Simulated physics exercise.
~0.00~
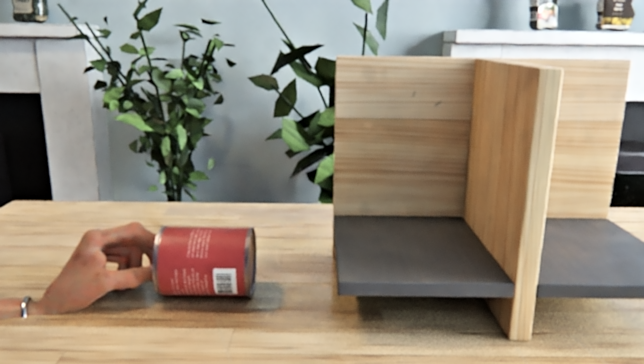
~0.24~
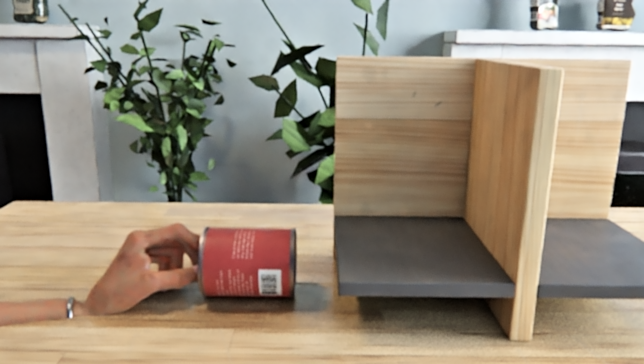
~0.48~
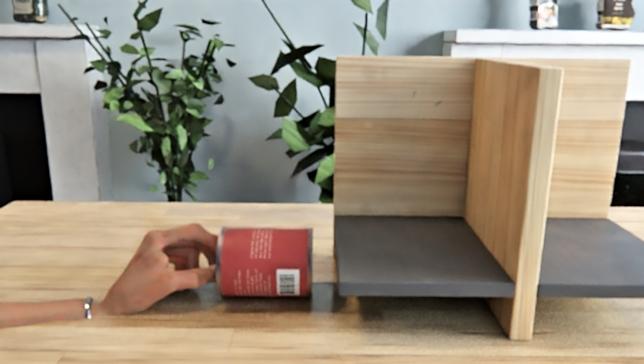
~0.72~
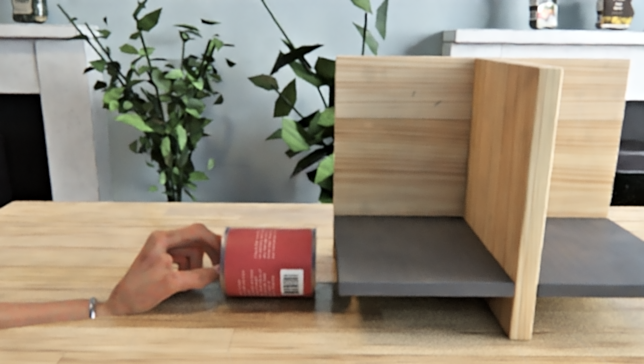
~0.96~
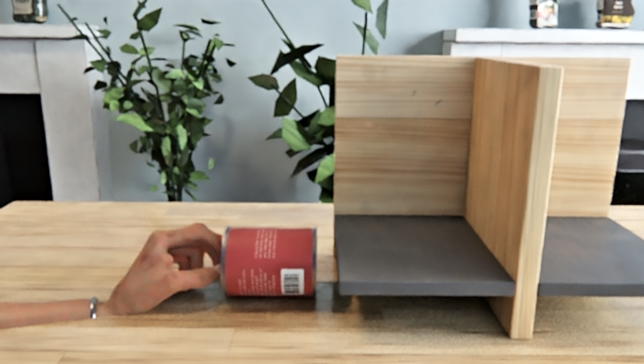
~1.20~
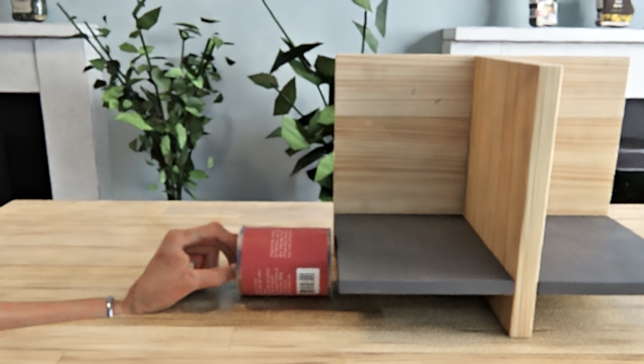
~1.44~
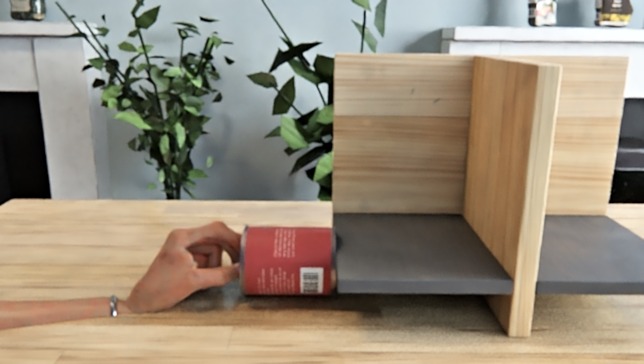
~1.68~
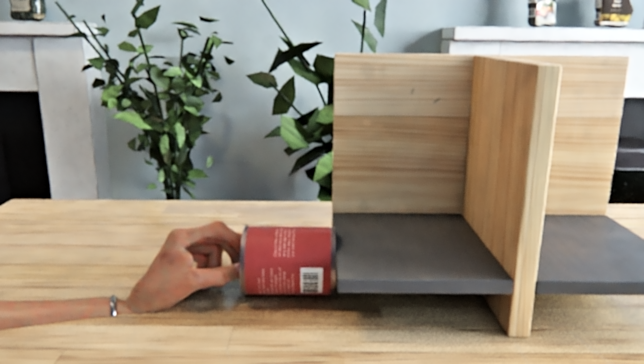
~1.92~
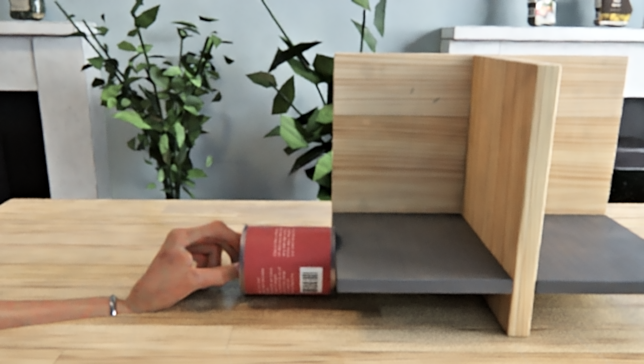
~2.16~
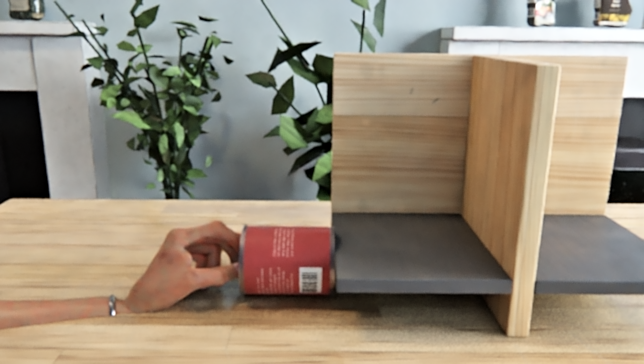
On a light wooden tabletop, with leafy plants and a pale wall behind, a small wooden rack with dark grey shelves stands to the right. A hand wearing a bracelet holds a red tin lying on its side and pushes it rightward toward the rack. The tin slides closer, then pauses just short of the shelf. The hand nudges it on again until its far end meets the edge of the grey shelf. Too tall to pass beneath, the tin catches there and stays outside, the hand still resting against it.
